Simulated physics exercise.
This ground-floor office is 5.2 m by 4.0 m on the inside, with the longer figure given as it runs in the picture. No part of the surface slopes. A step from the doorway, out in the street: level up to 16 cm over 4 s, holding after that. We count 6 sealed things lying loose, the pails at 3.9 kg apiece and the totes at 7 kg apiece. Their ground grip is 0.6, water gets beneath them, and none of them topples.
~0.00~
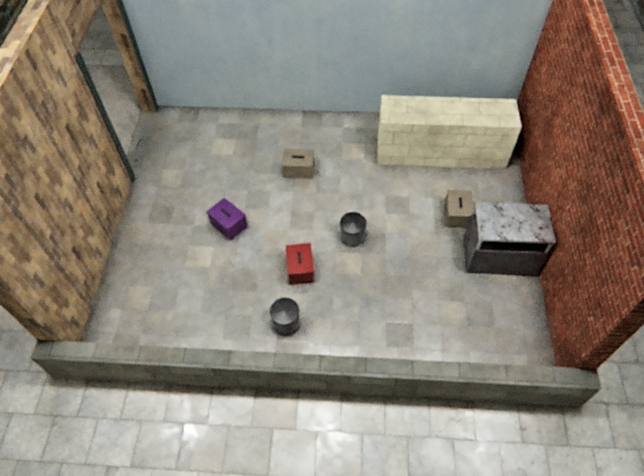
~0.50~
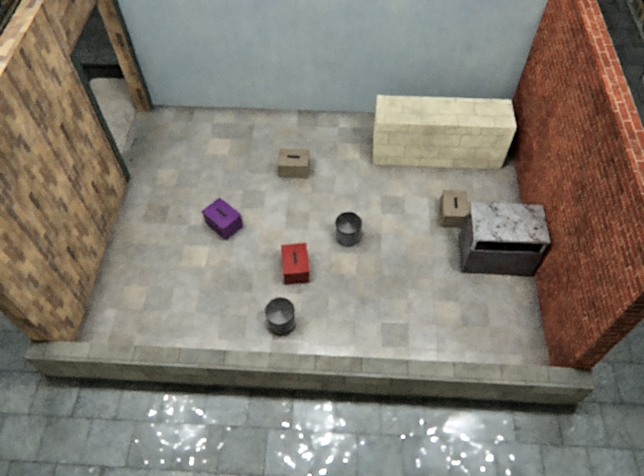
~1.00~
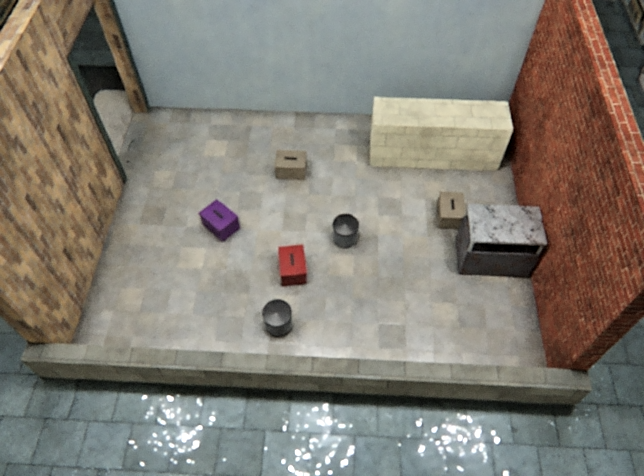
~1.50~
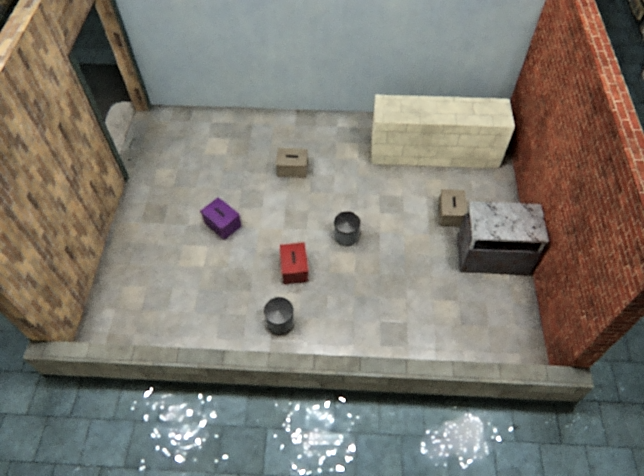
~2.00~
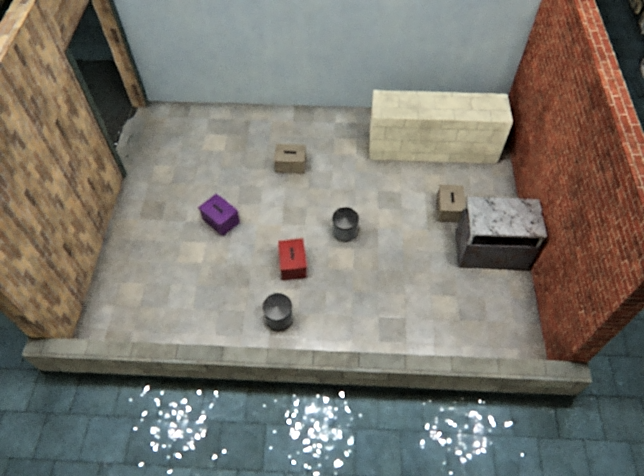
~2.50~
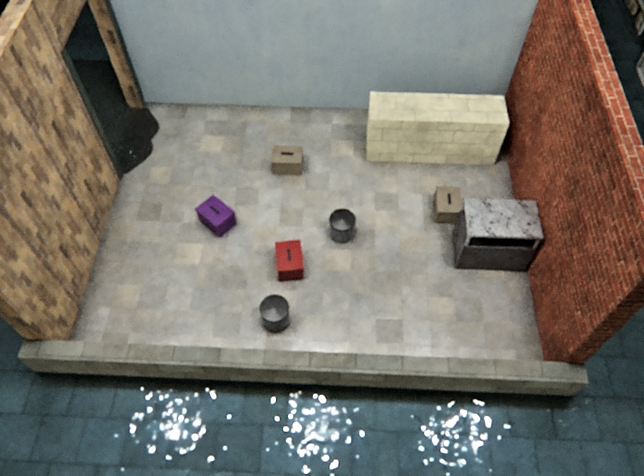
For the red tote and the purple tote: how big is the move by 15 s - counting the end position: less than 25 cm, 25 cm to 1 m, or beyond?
The red tote remains almost motionless and the purple tote remains almost motionless.
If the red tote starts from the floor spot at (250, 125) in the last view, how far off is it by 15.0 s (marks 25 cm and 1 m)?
So it journeys a long way.
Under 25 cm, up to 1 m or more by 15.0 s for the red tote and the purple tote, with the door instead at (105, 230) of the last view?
Result - red tote displaced a long way, purple tote displaced a long way.
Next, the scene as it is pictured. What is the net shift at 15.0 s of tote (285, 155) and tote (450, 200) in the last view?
Respectively 250 and 60 cm.
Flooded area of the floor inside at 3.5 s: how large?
About 1.5 m2.
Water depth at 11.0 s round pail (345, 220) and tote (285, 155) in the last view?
Depth approx. 4 cm / 6 cm.
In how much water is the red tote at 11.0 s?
Around 2 cm.
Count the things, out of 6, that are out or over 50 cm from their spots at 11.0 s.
I make it 2 by then.
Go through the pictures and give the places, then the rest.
In the first frame, the red tote at (300, 258), on the bottom; the purple tote at (226, 213), on the bottom; water covers 0.0 m2; 0 of 6 have shifted.
In the second frame, the red tote at (295, 258), on the bottom; the purple tote at (221, 213) rests on the ground; water covers 0.0 m2; 0 of 6 have shifted.
In the third frame, the red tote at (292, 260), on the bottom; the purple tote at (218, 215) rests on the ground; water covers 0.0 m2; 0 of 6 have shifted.
In the fourth frame, the red tote at (294, 258) rests on the ground; the purple tote at (220, 213), on the bottom; 0.0 m2 under water; 0 of 6 have shifted.
In the fifth frame, the red tote at (292, 254) rests on the ground; the purple tote at (218, 209) rests on the ground; 0.0 m2 under water; 0 of 6 have shifted.
In the sixth frame, the red tote at (289, 255) rests on the ground; the purple tote at (215, 210) rests on the ground; water covers 0.3 m2; 0 of 6 have shifted.
After 3.5 s the red tote is near (289, 255), 0.0 m from its start, aground; the purple tote is near (215, 210), 0.0 m from its start, aground; 0 afloat.
After 6.8 s the red tote is near (289, 255), 0.0 m from its start, aground; the purple tote is near (215, 210), 0.0 m from its start, aground; 0 afloat.
After 11.0 s the red tote is near (289, 255), 0.0 m from its start, aground; the purple tote is near (215, 210), 0.0 m from its start, aground; 1 afloat.
After 15.0 s the red tote is near (289, 255), 0.0 m from its start, aground; the purple tote is near (215, 210), 0.0 m from its start, aground; 3 afloat.
